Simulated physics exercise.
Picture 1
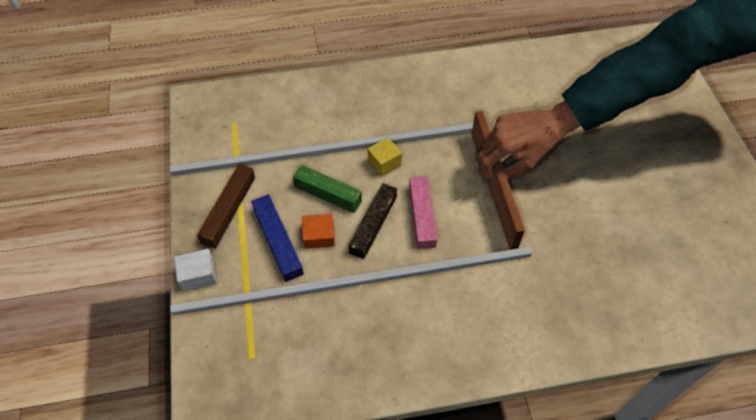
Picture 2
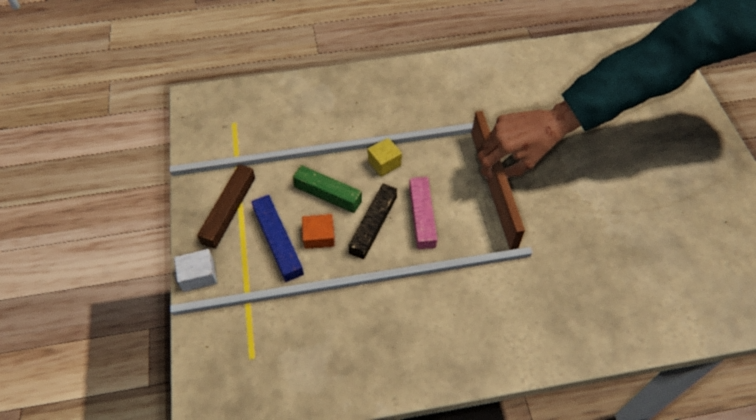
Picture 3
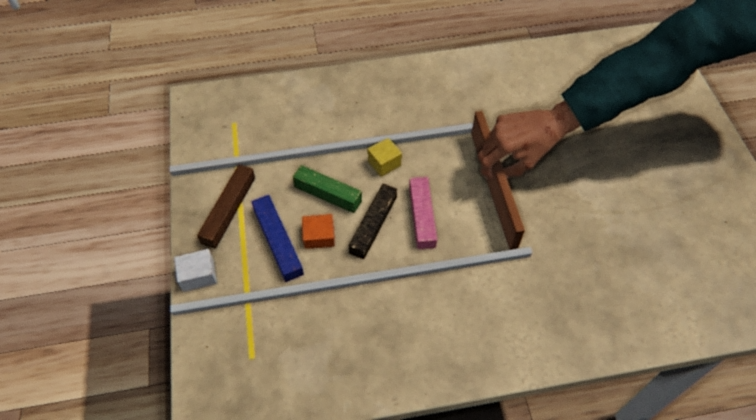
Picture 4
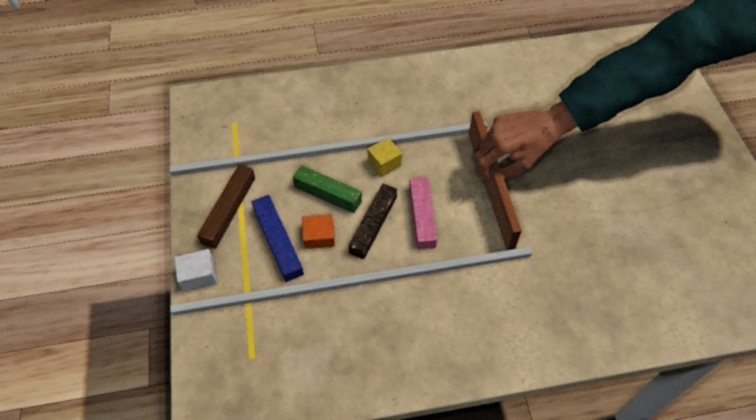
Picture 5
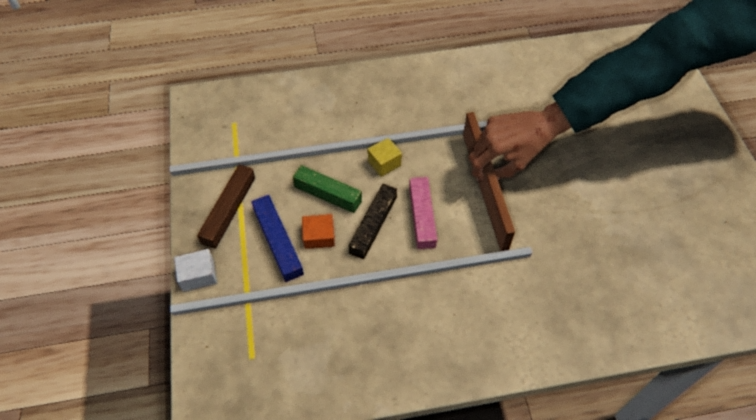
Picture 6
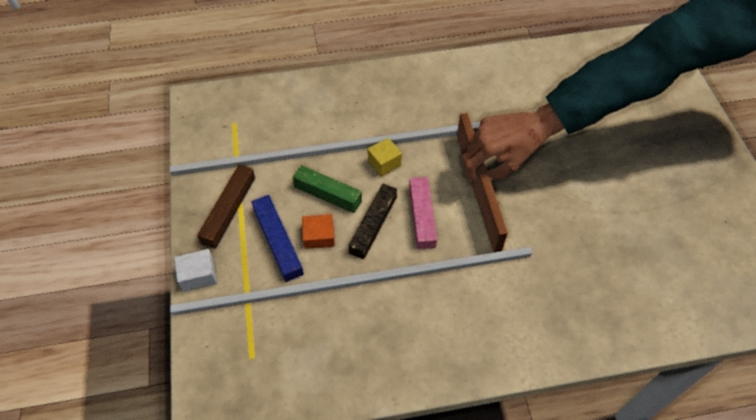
We see a hand holding an upright brown board at the right of several coloured blocks and bars on a table, between two pale rails; the hand then slides the board slightly left, while the pieces stay still.
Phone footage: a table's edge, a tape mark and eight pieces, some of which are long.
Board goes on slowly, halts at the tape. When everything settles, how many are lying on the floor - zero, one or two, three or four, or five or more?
The ones that fall? Three or four of them, I think.
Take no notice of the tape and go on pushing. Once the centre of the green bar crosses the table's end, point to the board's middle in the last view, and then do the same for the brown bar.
First one: Around (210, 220). Other one: Around (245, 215).
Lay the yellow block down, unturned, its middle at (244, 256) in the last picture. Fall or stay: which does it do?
The yellow block plunges.
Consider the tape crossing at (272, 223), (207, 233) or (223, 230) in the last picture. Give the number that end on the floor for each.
Respectively, 1, 5 and 3.
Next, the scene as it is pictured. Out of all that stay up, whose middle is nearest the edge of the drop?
Answer - the orange block.
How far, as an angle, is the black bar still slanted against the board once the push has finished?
It works out to near 0°.
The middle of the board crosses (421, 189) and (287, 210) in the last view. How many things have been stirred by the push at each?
The number moved is 1 and then 8.
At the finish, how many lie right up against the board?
Total: 2.
Soon after, none off yet; white block at rest near (196, 271); brown bar at rest near (228, 206); blue bar at rest near (277, 237).
In the end, the number that fall off is three or four; gone, blue bar, brown bar and white block.
